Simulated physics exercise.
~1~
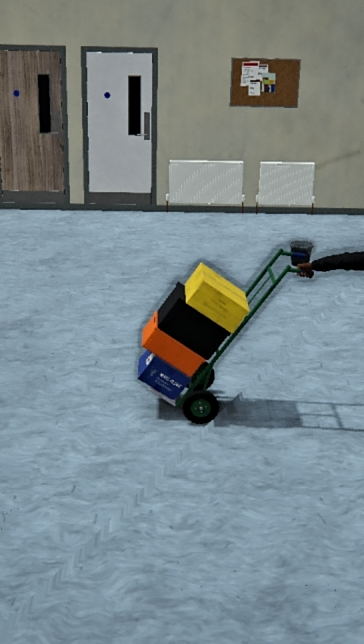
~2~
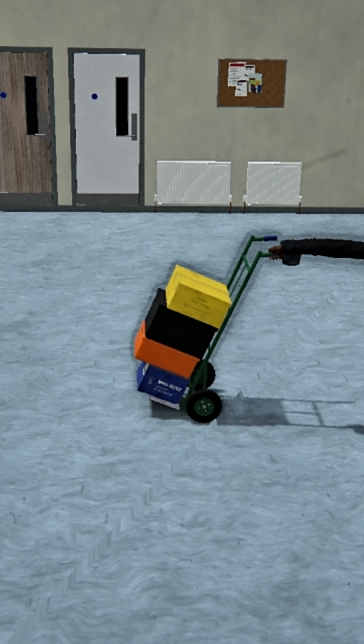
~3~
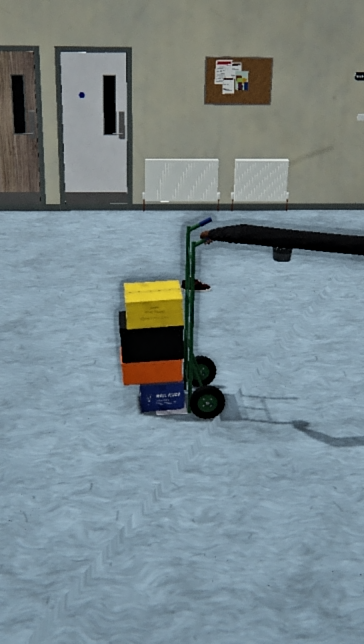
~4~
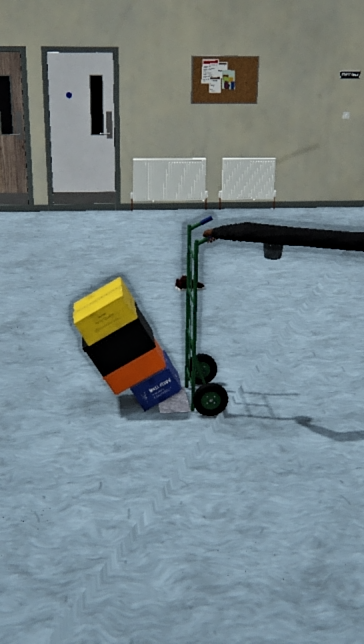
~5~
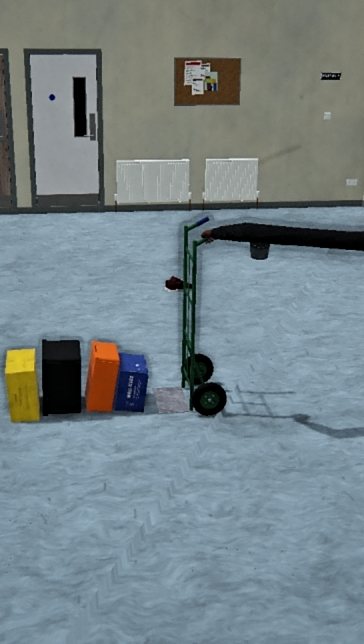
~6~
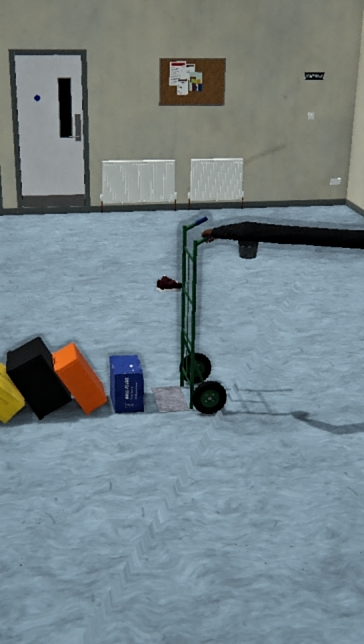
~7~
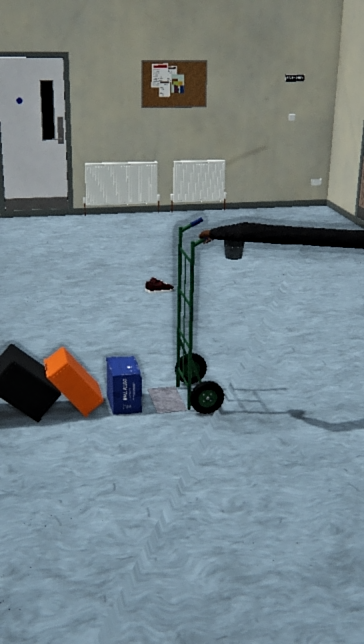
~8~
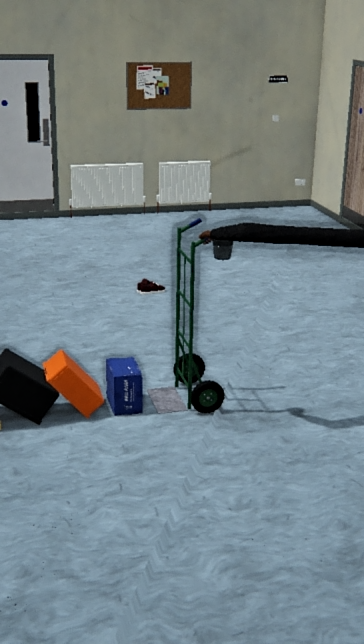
A green hand truck, tilted back to the right by a dark-sleeved arm, carries a blue parcel, an orange tote, a black tote and a yellow parcel, stacked from bottom to top. It stands on a pale blue floor, seen from the side, with doors, radiators and a noticeboard behind. The arm swings the truck upright, where it stops abruptly. The whole stack keeps tipping left and topples off in a row. The yellow parcel slides out of view as the view drifts, while the black and orange totes end up leaning over beside the blue parcel, lying on its side near the upright truck.
